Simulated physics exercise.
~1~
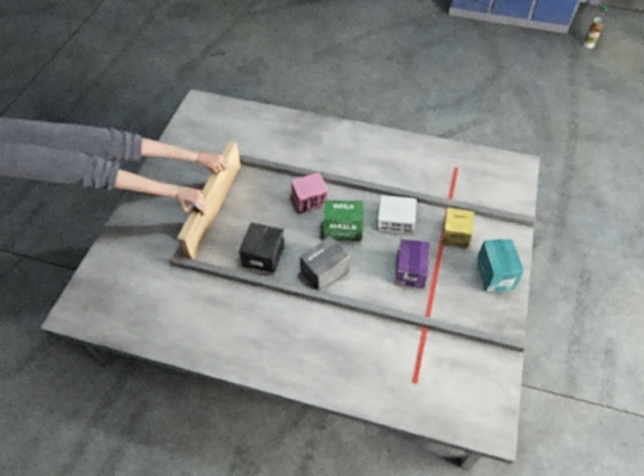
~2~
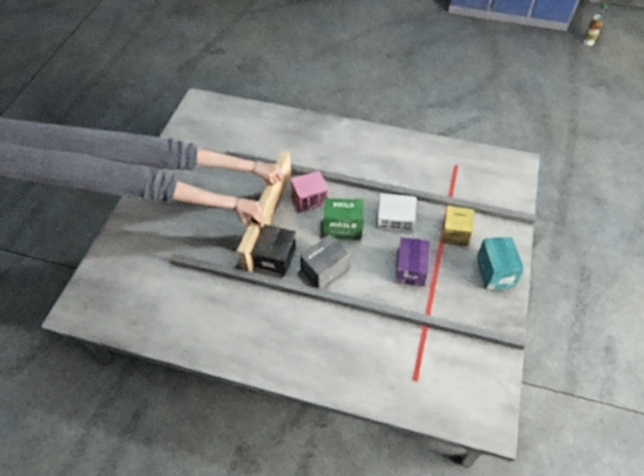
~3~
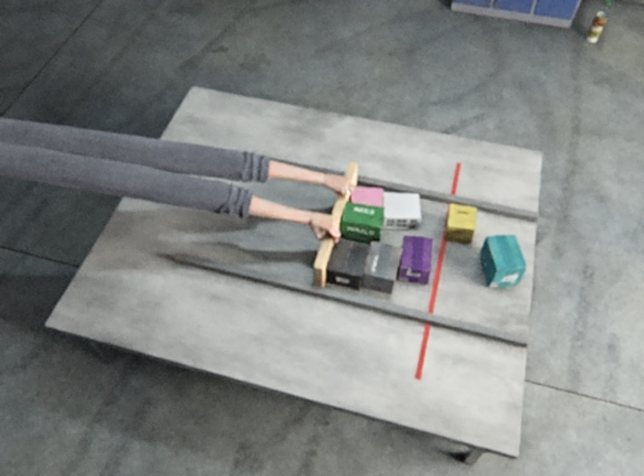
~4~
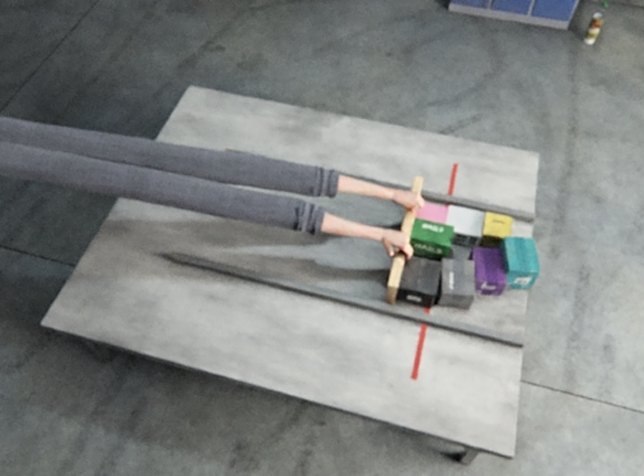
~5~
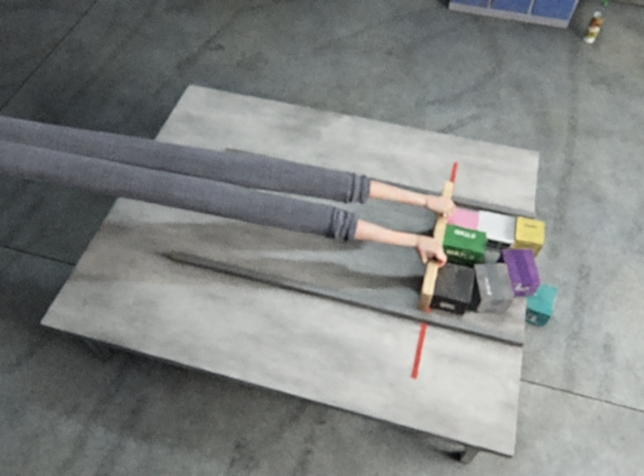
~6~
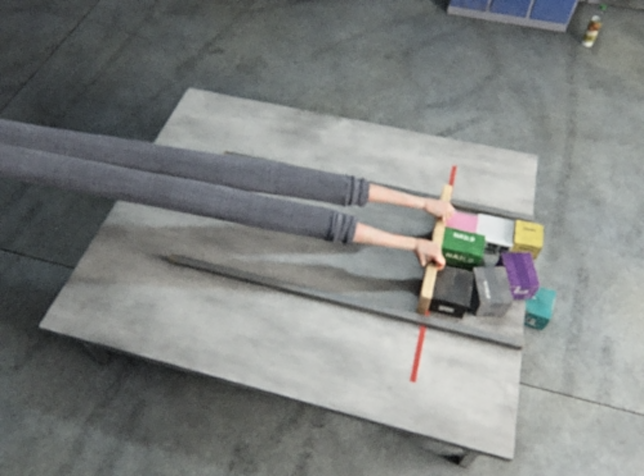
On a low grey platform in a concrete-floored room, eight small boxes and parcels stand scattered between two battens, with a strip of red tape crossing toward the right. Two hands in grey sleeves push an upright wooden plank rightward, meeting the black one first. The plank then gathers the pink, green and grey ones, packing them against the white and purple. The whole cluster slides over the tape, taking the yellow and turquoise boxes along. The plank stops at the tape, with the turquoise parcel gone over the right edge and the others bunched beside it.
